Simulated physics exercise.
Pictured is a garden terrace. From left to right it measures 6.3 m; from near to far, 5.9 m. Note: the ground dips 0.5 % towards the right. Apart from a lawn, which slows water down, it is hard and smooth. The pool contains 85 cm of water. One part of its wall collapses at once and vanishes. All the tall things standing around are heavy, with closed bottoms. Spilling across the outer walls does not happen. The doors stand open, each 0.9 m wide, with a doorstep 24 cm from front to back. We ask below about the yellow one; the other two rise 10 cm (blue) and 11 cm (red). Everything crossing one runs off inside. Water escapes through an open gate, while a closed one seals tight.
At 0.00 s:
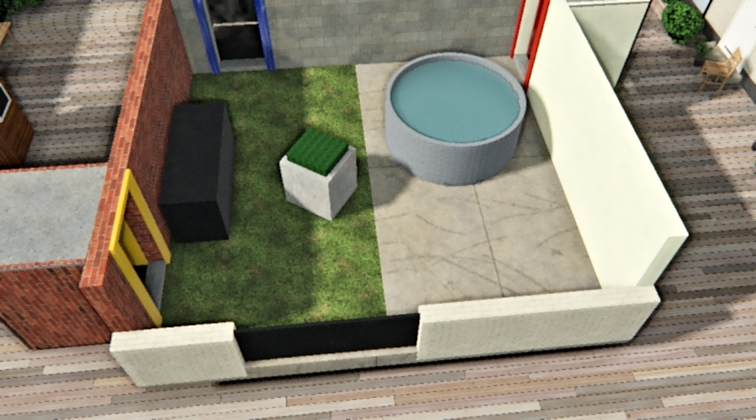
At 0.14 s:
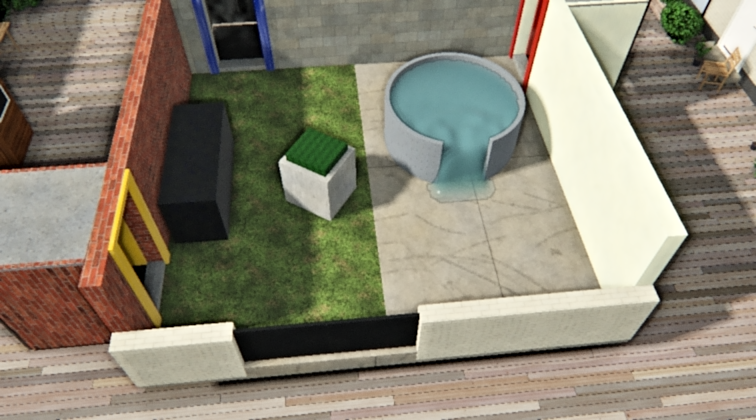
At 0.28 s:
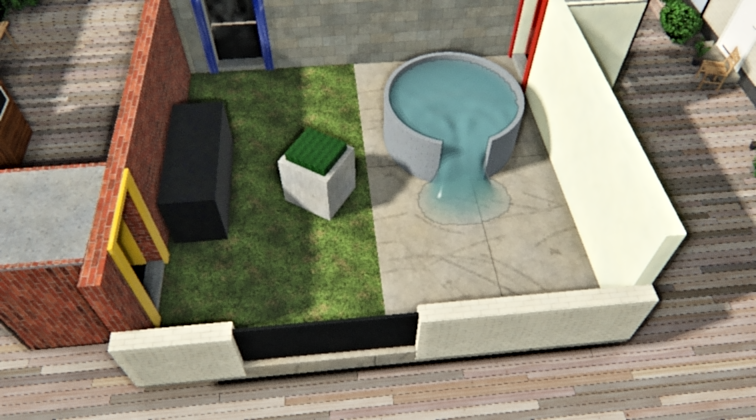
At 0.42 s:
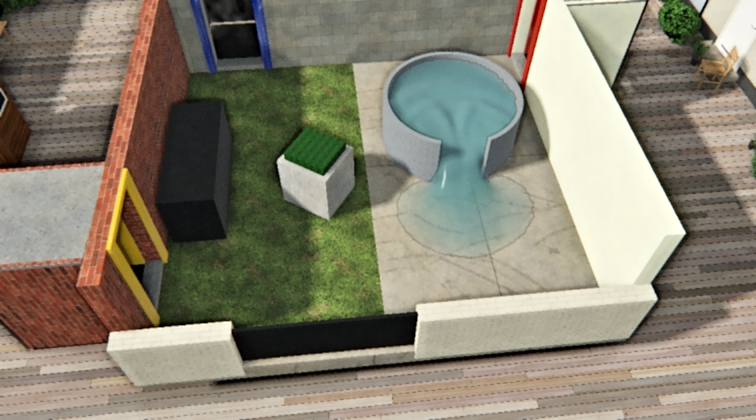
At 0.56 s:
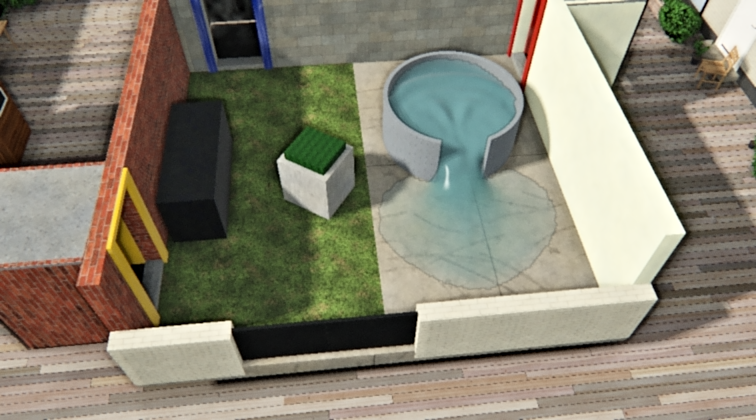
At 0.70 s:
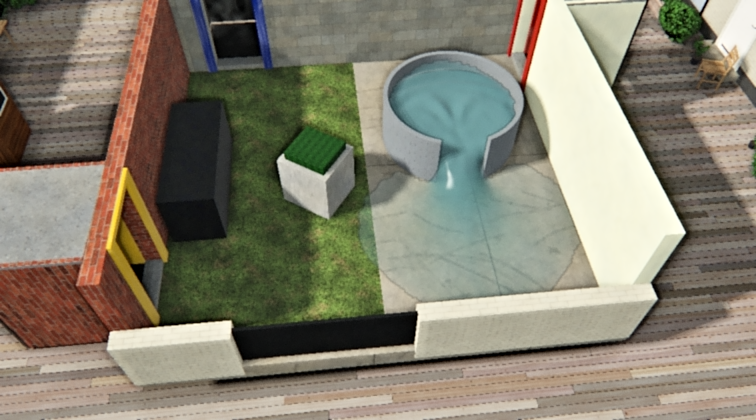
Water poured through a gap that opened in the front of a round grey pool, fanning out across the pale paving of a walled terrace and reaching the lawn's edge as the pool's level dropped slightly.
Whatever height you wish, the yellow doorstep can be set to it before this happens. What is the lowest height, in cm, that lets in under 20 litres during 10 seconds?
About 14.5 cm.
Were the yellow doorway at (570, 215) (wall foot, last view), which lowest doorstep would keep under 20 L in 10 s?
Roughly 16 cm.
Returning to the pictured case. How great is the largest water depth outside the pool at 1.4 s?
Roughly 47 cm.
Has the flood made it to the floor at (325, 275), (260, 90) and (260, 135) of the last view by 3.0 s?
Point by point, the first is awash, the second spared and the third spared.
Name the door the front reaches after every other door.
Blue.
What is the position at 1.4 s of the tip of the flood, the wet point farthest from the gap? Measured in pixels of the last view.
Pixel close to (329, 341).
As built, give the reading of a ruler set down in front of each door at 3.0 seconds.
Depth at blue 0 cm, at red 0 cm, at yellow 2 cm.
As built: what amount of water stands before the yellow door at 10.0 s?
11.5 cm.
After 1.4 s water covers 30 % of the floor, deepest (47 cm) near (599, 316); it has not reached the yellow door.
After 3.0 s water covers 45 % of the floor, deepest (28 cm) near (514, 248); it has not reached the yellow door.
After 10.0 s water covers 100 % of the floor, deepest (16 cm) near (395, 335); 12 cm at the yellow door, 86 litres in over its 10 cm doorstep.
At the yellow door as built, the water arrived by 3.2 s and peaked near 20 cm at 5.2 s.
Run again over the same 10 s with other heights there, 33 litres in over 13 cm, 3 litres over 18 cm. The limit of 20 litres is kept from about 14.5 cm up.
